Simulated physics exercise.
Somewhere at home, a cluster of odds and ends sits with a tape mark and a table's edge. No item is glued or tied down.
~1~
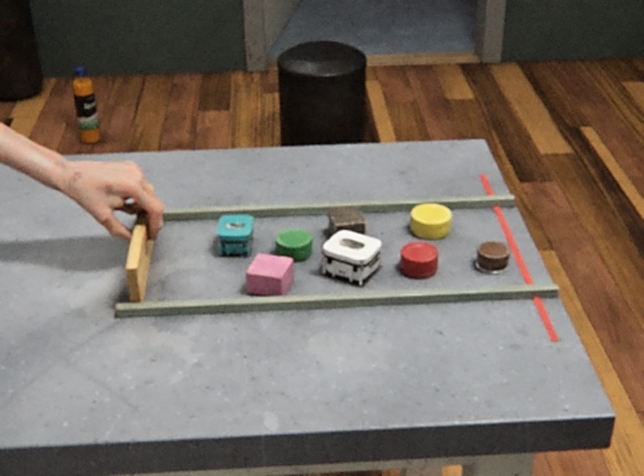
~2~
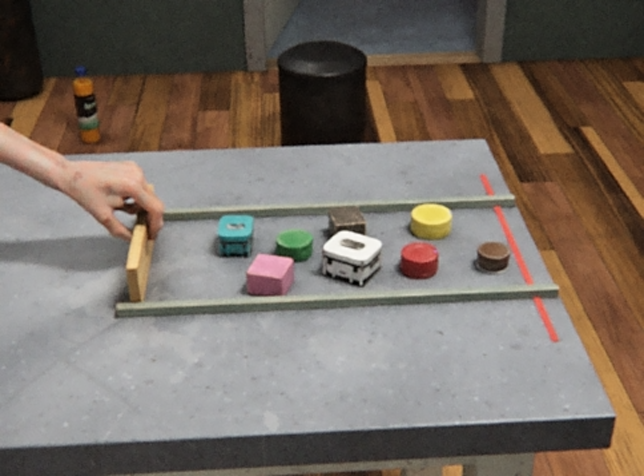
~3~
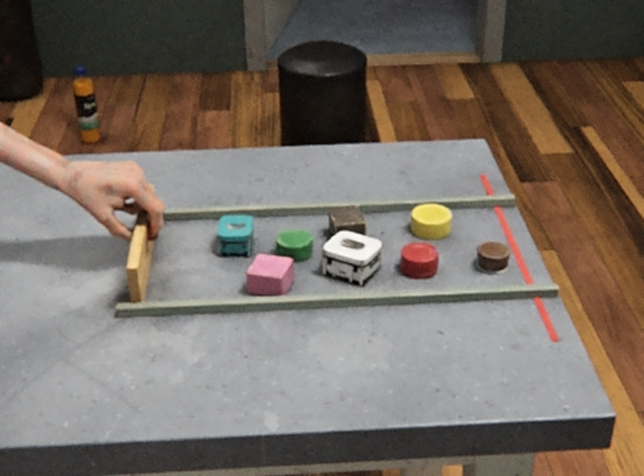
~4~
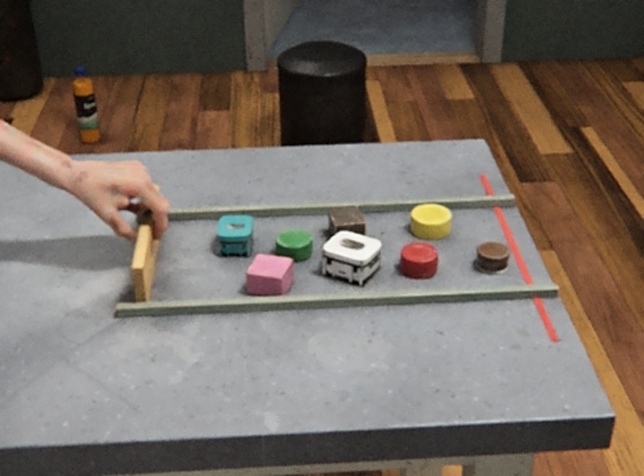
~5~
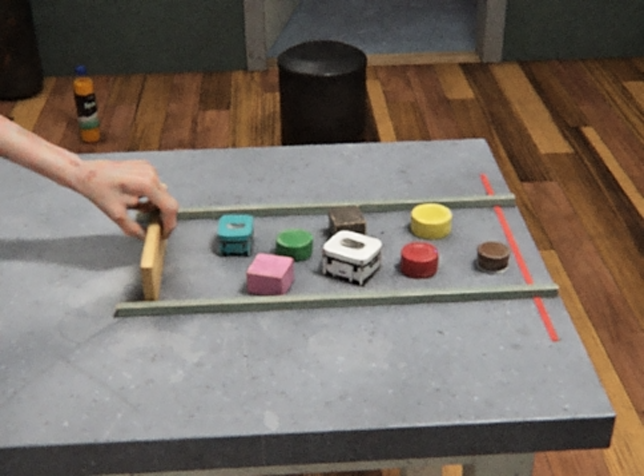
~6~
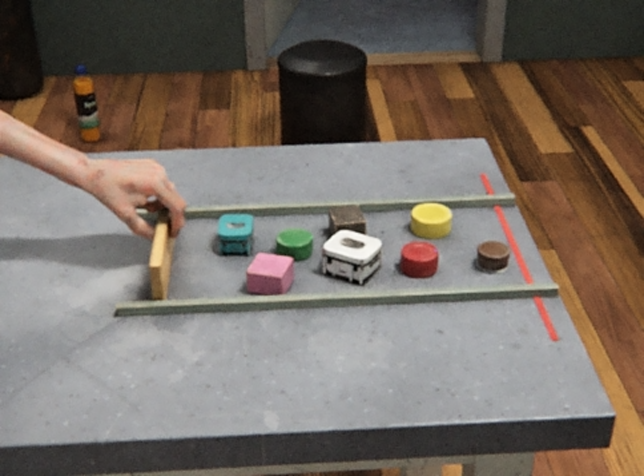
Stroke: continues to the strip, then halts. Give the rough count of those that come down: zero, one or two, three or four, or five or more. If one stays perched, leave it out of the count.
Gone: Upward of four.
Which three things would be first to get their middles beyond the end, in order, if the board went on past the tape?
The brown pot, the red lid, the yellow lid.
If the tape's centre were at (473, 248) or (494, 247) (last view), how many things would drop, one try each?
First try 3, second try 5.
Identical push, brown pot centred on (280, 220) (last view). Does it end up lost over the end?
From that position it keeps its spot.
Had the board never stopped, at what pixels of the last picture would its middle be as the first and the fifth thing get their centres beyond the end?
About (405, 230) and about (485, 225).
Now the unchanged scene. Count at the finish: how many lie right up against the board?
The figure is 3.
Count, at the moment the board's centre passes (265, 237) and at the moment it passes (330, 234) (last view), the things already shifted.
At the first place 3, at the second 6.
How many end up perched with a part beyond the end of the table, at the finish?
The number overhanging is 3.
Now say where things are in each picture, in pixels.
The first picture shows brown pot (493, 258); yellow lid (431, 222); red lid (419, 260); board (143, 243); tape (514, 247).
The second picture shows yellow lid (431, 222); black block (347, 226).
The third picture shows red lid (419, 260); pink block (271, 276).
The fourth picture shows brown pot (493, 258); board (148, 243).
The fifth picture shows yellow lid (431, 222); turquoise case (236, 236).
The sixth picture shows brown pot (493, 257); yellow lid (431, 221); red lid (419, 260); board (164, 241); tape (514, 246).
A little later, none off yet; brown pot at rest near (493, 257); yellow lid at rest near (431, 221); red lid at rest near (419, 260).
Next, none off yet; brown pot shifted about its own width near (542, 255); yellow lid shifted about its own width near (485, 215); red lid shifted well along near (507, 256).
When it is over, the number that fall off is five or more; down, green lid, white case, red lid, yellow lid and brown pot.
